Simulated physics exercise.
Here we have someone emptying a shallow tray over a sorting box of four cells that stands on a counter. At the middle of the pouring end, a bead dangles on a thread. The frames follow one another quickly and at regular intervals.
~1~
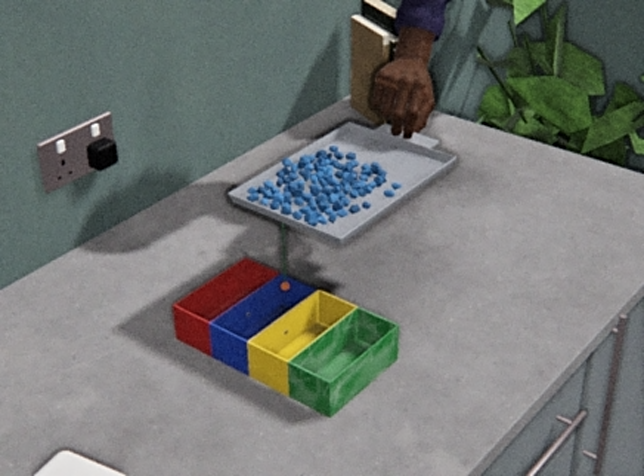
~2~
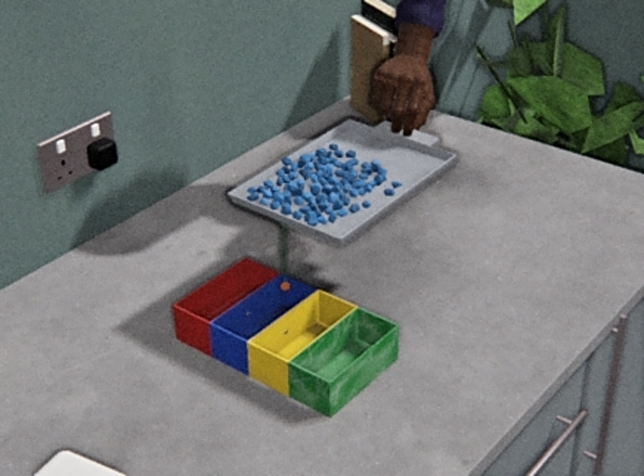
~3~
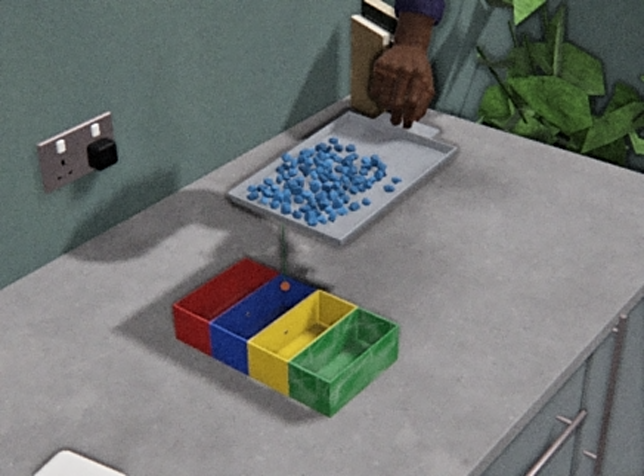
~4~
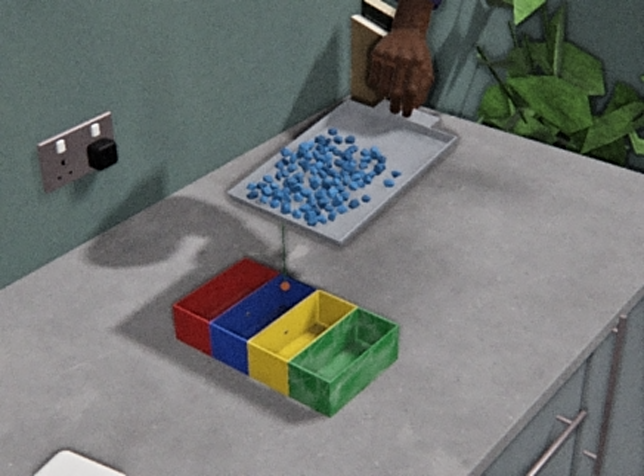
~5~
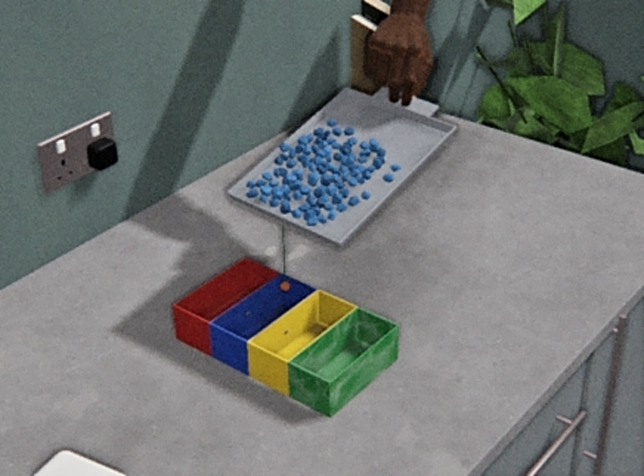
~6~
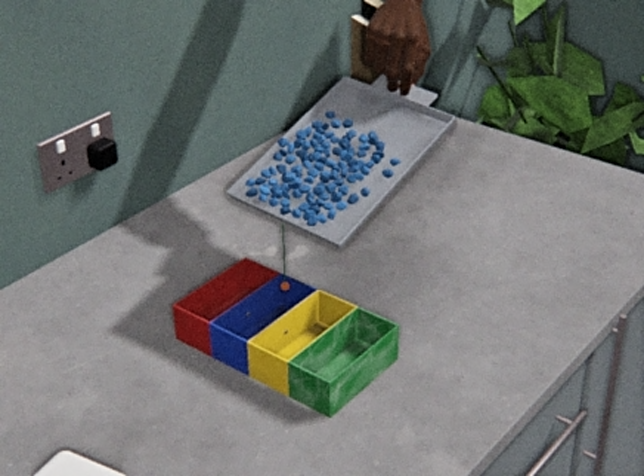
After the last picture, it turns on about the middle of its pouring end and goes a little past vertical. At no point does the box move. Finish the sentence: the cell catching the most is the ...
... Yellow cell.
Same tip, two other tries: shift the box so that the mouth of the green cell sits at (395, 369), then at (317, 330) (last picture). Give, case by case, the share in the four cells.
Around 90 then around 90 per cent.
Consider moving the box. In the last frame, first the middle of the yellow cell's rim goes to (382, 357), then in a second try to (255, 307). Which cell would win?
Result 1: That red cell. Result 2: That green cell.
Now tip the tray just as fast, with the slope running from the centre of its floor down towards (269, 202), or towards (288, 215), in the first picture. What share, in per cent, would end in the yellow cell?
I'd put it at some 0 % and then some 30 %.
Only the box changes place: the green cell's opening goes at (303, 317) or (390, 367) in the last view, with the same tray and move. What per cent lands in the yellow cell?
The first try yields 30% and the second yields 10%.
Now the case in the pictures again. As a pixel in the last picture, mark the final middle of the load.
(285, 359).
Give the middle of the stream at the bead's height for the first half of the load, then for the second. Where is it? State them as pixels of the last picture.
(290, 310), then (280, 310).
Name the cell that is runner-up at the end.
The runner-up: The blue one.
Soon after the last picture, tray tipped steeply; nearly all on the tray; a stray few falling or outside the box.
A little later, tray tipped right over; a small part on the tray; about a third in the yellow cell; about a quarter in the blue cell; a small part in the green cell; a small part in the red cell; a small part falling or outside the box.
Later still, tray tipped past a quarter turn; about half in the yellow cell; about a quarter in the blue cell; about a quarter in the green cell; a small part in the red cell; a stray few falling or outside the box.
At rest, tray tipped past a quarter turn; about half in the yellow cell; about a quarter in the blue cell; about a quarter in the green cell; a small part in the red cell; a stray few outside the box.
